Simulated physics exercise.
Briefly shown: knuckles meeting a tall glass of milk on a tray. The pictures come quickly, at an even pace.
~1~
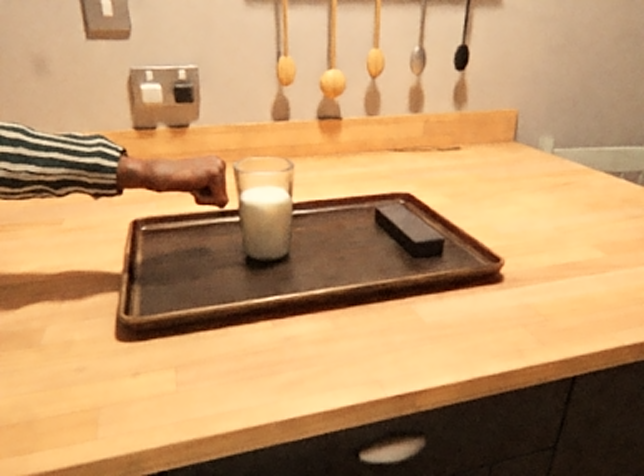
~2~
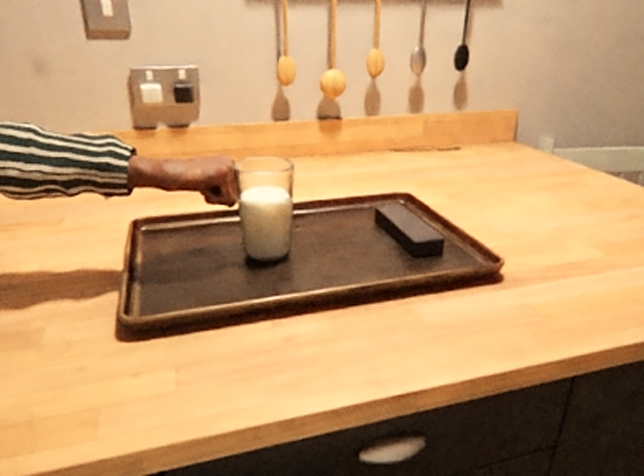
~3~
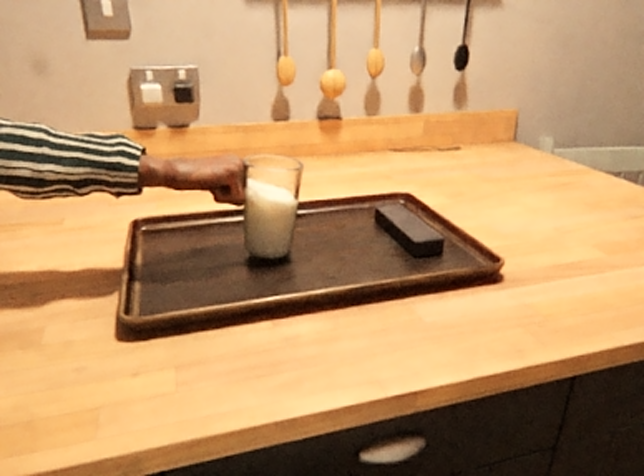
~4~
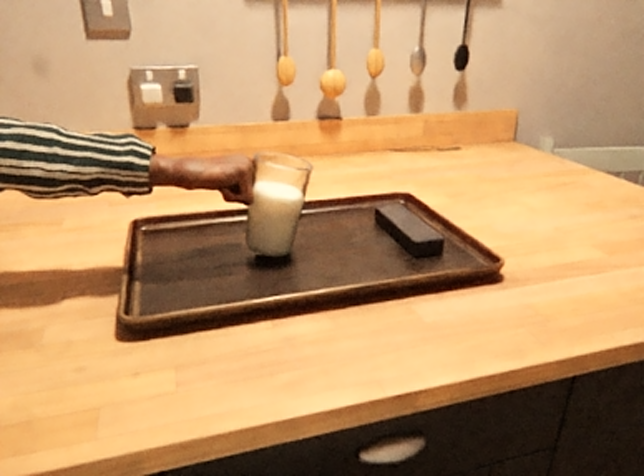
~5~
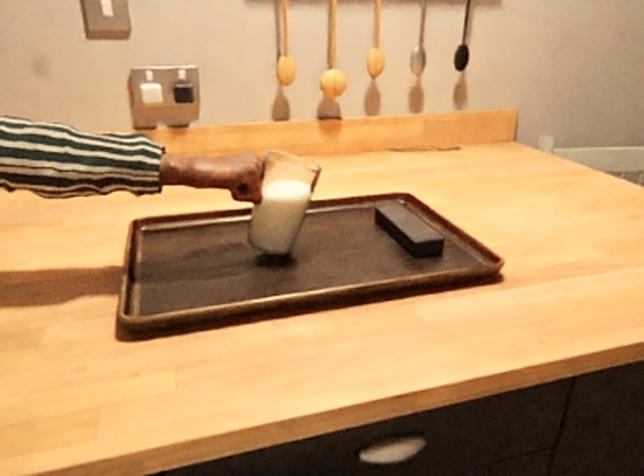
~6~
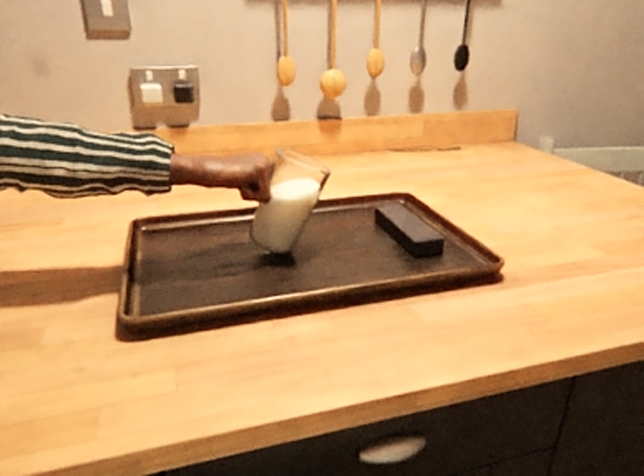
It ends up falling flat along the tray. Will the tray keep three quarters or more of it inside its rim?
Pretty clearly the tray holds more than three quarters of it afterwards.
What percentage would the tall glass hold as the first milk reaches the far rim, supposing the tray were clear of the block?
Around 70 percent.
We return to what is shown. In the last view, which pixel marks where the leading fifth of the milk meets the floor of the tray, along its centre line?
I'd mark it somewhere roughly at pixel (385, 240).
A moment on, the tall glass is falling and 100 per cent is in the glass, 0 on the tray and 0 above or beyond its rim.
Next, the tall glass lies on its side and 94 per cent is in the glass, 3 on the tray and 3 above or beyond its rim.
Then the tall glass lies on its side and 52 per cent is in the glass, 32 on the tray and 16 above or beyond its rim.
Later the tall glass lies on its side and 25 per cent is in the glass, 59 on the tray and 16 above or beyond its rim.
At rest 87 per cent is held by tray and glass, 13 is off the tray.
